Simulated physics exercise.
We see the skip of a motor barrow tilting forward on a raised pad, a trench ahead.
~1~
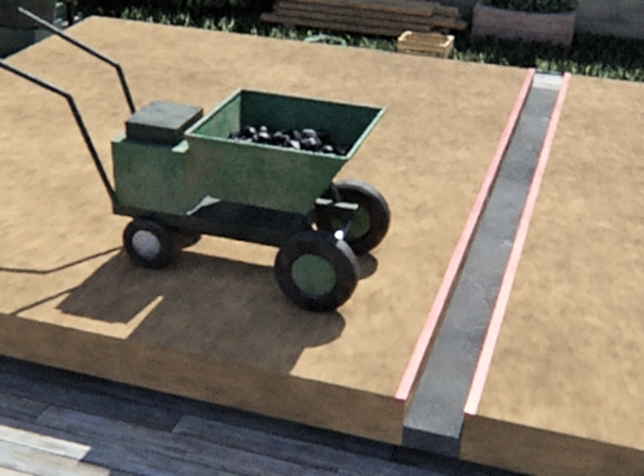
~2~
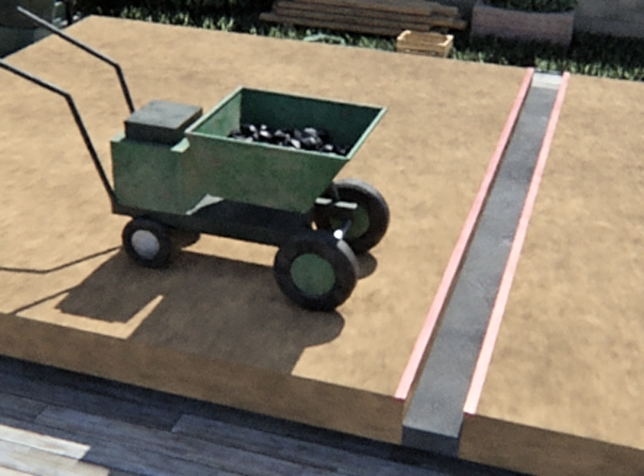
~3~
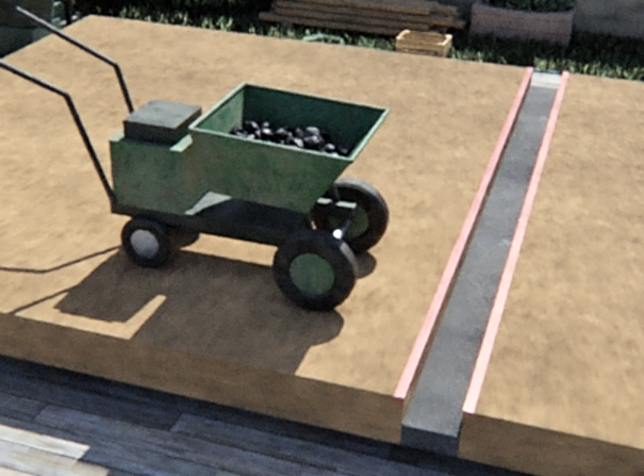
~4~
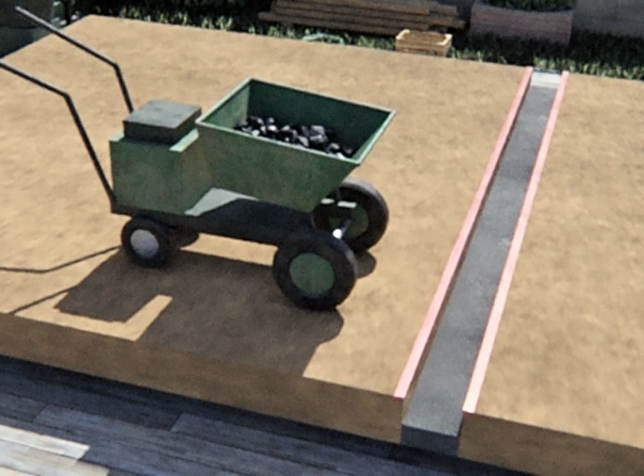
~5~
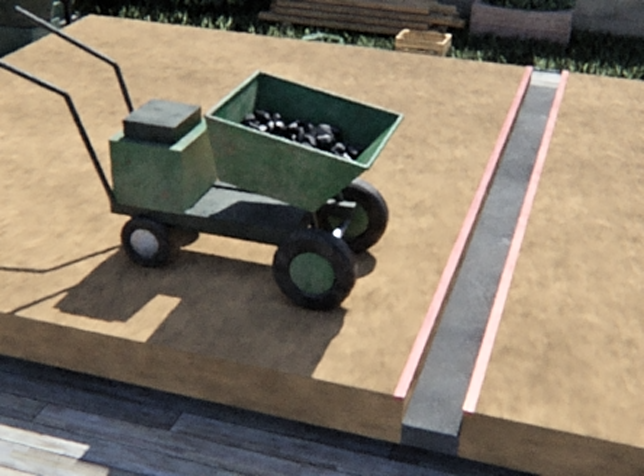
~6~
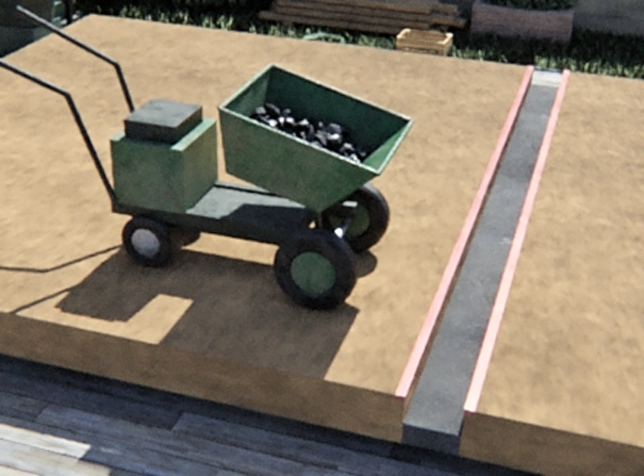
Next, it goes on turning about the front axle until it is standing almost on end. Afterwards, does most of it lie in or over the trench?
The trench takes in the main portion of the load.
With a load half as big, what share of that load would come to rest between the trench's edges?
I'd guess near 90 per cent.
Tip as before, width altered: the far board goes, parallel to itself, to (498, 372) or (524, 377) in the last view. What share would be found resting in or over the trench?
90 and 100 percent.
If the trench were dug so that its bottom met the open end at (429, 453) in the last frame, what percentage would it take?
80 %.
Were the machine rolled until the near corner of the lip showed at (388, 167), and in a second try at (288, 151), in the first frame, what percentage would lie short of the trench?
You'd see close to 0 per cent the first time and close to 40 per cent the next.
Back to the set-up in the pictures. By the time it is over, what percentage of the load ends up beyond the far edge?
20 %.
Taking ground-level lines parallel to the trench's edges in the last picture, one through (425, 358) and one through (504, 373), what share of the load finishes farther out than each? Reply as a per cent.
About 100 and 10 %.
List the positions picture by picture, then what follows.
In the first picture, lip of the skip near (346, 160), level; top of the load near (262, 148), lumps of coal; first edge of the trench near (416, 358); far edge near (482, 371), the trench under half as wide as the skip, and about half as deep as wide.
In the second picture, lip of the skip near (347, 160), level; top of the load near (263, 146).
In the third picture, lip of the skip near (351, 162), tipped barely; top of the load near (265, 144).
In the fourth picture, lip of the skip near (358, 165), tipped a little; top of the load near (270, 141).
In the fifth picture, lip of the skip near (367, 169), tipped a little; top of the load near (274, 130).
In the sixth picture, lip of the skip near (378, 174), tipped clearly; top of the load near (271, 125); first edge of the trench near (416, 355); far edge near (482, 368).
Shortly afterwards, skip tipped steeply; the whole lot in the skip.
Next, skip tipped steeply; all but a few in the skip; only a few in or heaped over the trench; only a few beyond it; only a few falling.
Some moments later, skip tipped right over; near a quarter in the skip; near two thirds in or heaped over the trench; near a quarter beyond it.
In the end, skip tipped right over; the bulk in or heaped over the trench; near a quarter beyond it.
